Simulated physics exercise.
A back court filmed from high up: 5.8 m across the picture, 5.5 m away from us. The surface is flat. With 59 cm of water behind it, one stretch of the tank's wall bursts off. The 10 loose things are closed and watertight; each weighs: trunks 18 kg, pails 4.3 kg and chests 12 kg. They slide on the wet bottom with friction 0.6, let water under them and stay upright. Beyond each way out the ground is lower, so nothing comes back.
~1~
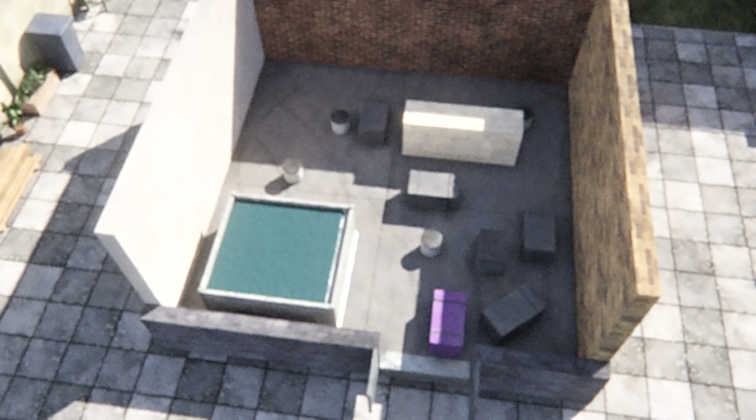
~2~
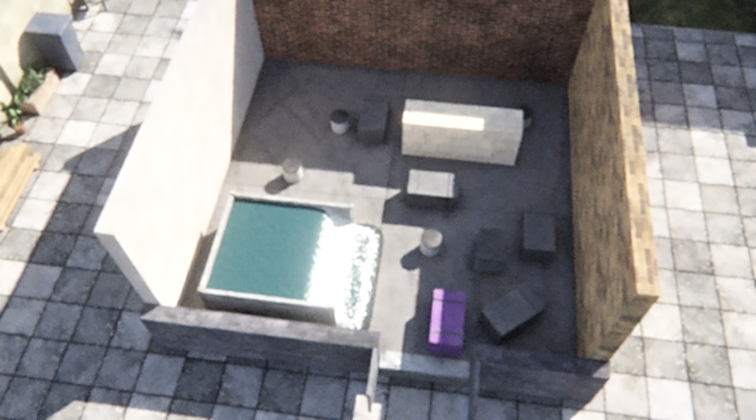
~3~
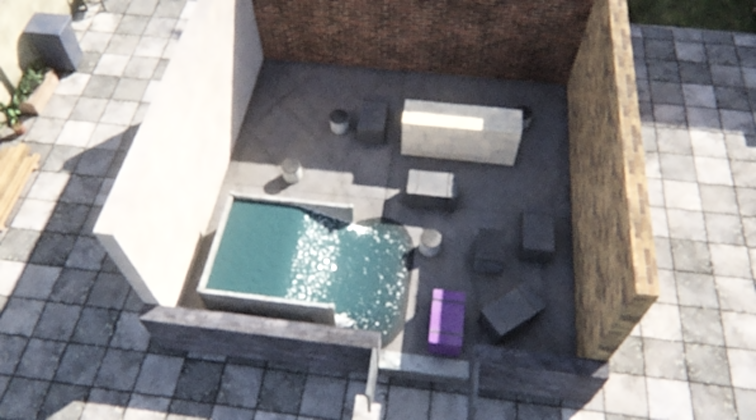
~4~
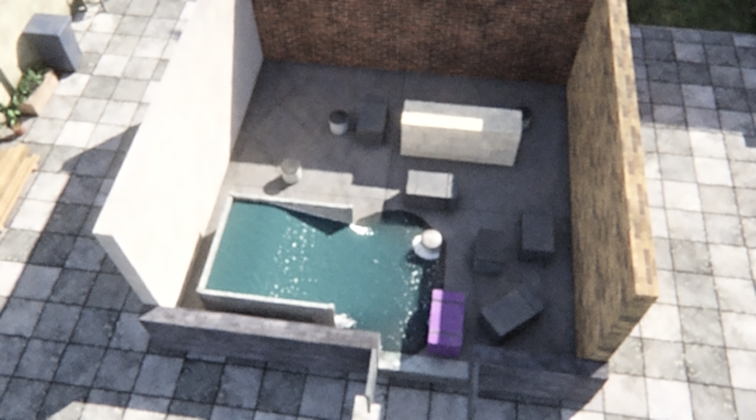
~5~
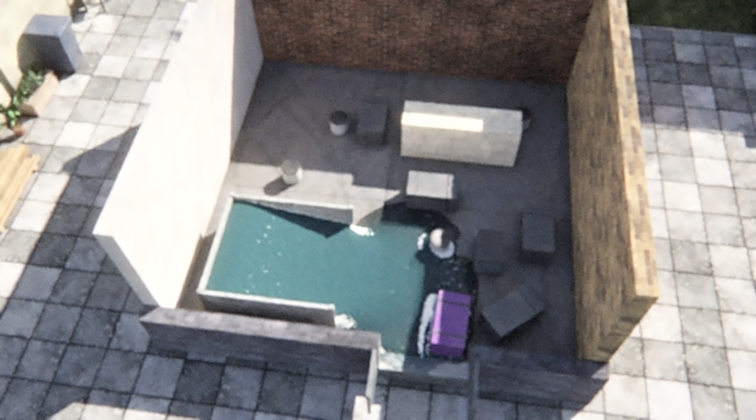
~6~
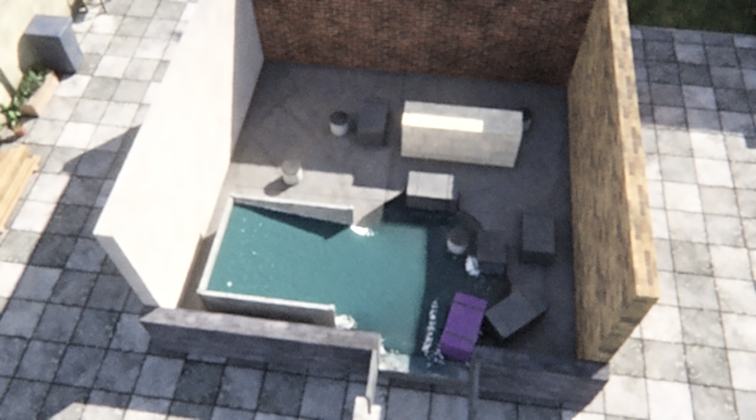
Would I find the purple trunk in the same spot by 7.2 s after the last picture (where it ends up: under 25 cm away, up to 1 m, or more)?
Purple trunk travels far.
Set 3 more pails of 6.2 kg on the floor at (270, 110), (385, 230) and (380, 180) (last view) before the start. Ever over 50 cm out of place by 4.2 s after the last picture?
In that order: Short of it, more, under.
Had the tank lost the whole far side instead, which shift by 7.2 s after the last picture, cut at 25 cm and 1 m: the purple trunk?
In that case the purple trunk barely shifts.
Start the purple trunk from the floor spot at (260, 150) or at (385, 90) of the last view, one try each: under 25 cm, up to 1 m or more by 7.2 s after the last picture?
In that order: It barely shifts; it gets carried off.
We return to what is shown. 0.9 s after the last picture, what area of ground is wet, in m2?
Some 14 m2.
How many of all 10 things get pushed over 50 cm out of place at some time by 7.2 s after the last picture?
That makes 10.
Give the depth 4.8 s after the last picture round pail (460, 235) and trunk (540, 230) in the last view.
Roughly 3 and 6 cm.
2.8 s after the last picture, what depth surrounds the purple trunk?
About 15 cm.
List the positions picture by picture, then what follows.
The purple trunk at (449, 317) rests on the ground; water covers 3.0 m2; 0 of 10 have shifted, in the first frame.
The purple trunk at (448, 317) rests on the ground; 3.8 m2 under water; 0 of 10 have shifted, in the second frame.
The purple trunk at (448, 317), on the bottom; water covers 4.9 m2; 0 of 10 have shifted, in the third frame.
The purple trunk at (447, 318), on the bottom; water covers 6.1 m2; 0 of 10 have shifted, in the fourth frame.
The purple trunk at (452, 319) rests on the ground, 6 cm from its start; water covers 7.1 m2; 2 of 10 have shifted, in the fifth frame.
The purple trunk at (464, 321) rests on the ground, 23 cm from its start; 8.1 m2 under water; 2 of 10 have shifted, in the sixth frame.
Then, 0.9 s after the last picture the purple trunk is near (505, 320), 0.8 m from its start, afloat; 0 of 10 are out; 4 afloat.
Then, 2.8 s after the last picture the purple trunk is near (486, 261), 1.0 m from its start, afloat; 0 of 10 are out; 5 afloat.
Then, 4.8 s after the last picture the purple trunk is near (439, 212), 1.8 m from its start, afloat; 0 of 10 are out; 4 afloat.
Then, 7.2 s after the last picture the purple trunk is near (386, 189), 2.4 m from its start, afloat; 0 of 10 are out; 6 afloat.
